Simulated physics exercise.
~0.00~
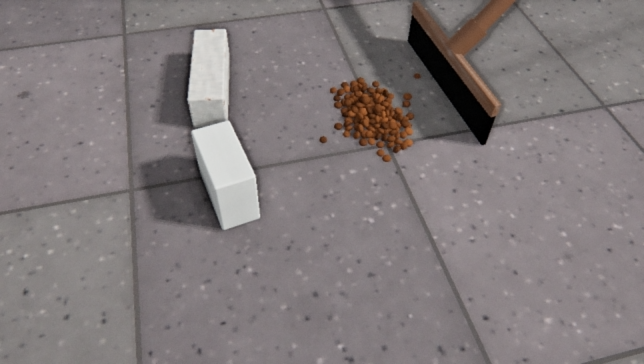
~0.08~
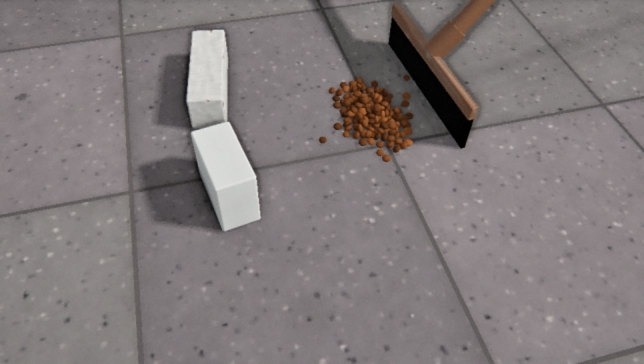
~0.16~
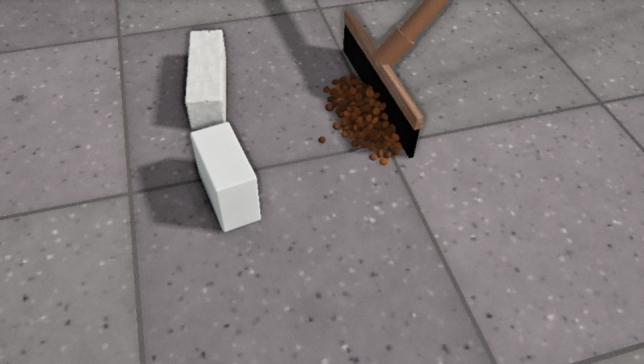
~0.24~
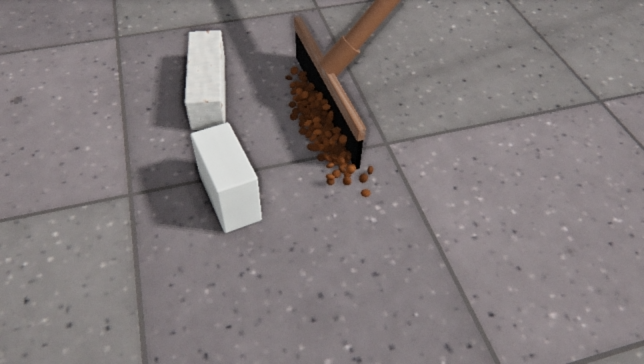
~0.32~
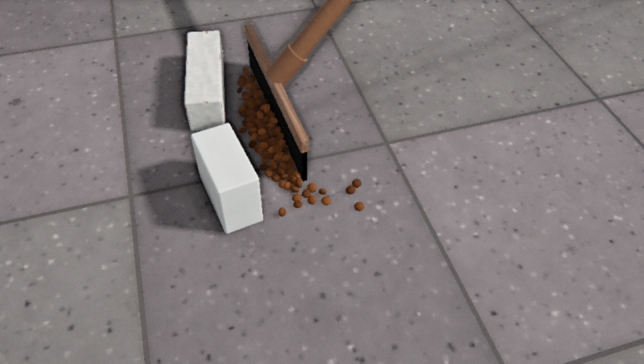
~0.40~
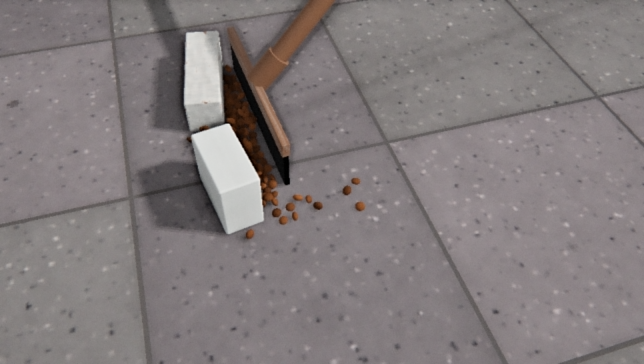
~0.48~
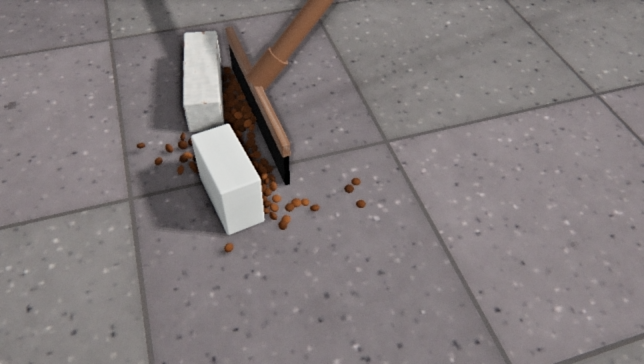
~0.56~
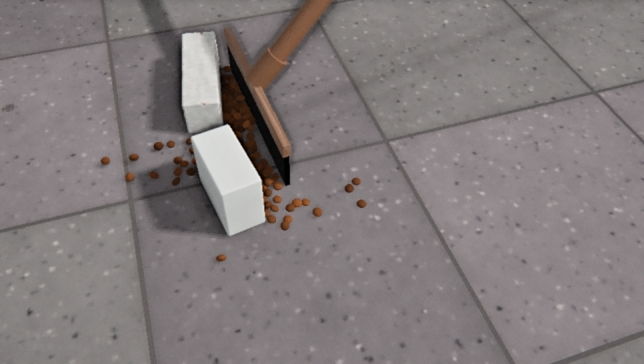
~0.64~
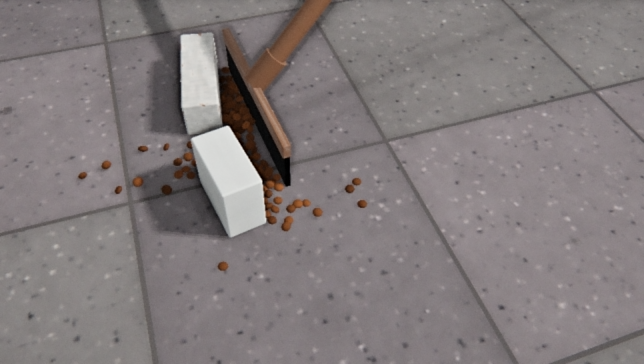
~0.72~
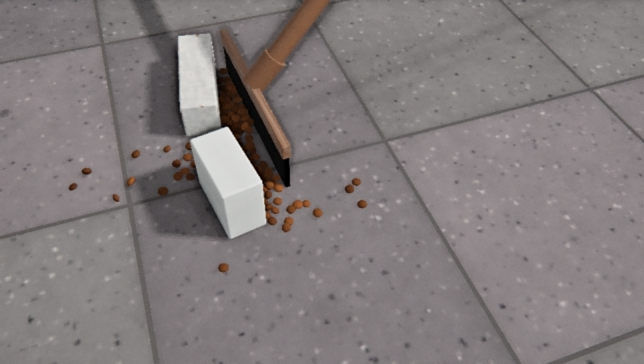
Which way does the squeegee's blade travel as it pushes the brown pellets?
The blade travels to the left, toward the two white blocks, before coming to a stop close to them.
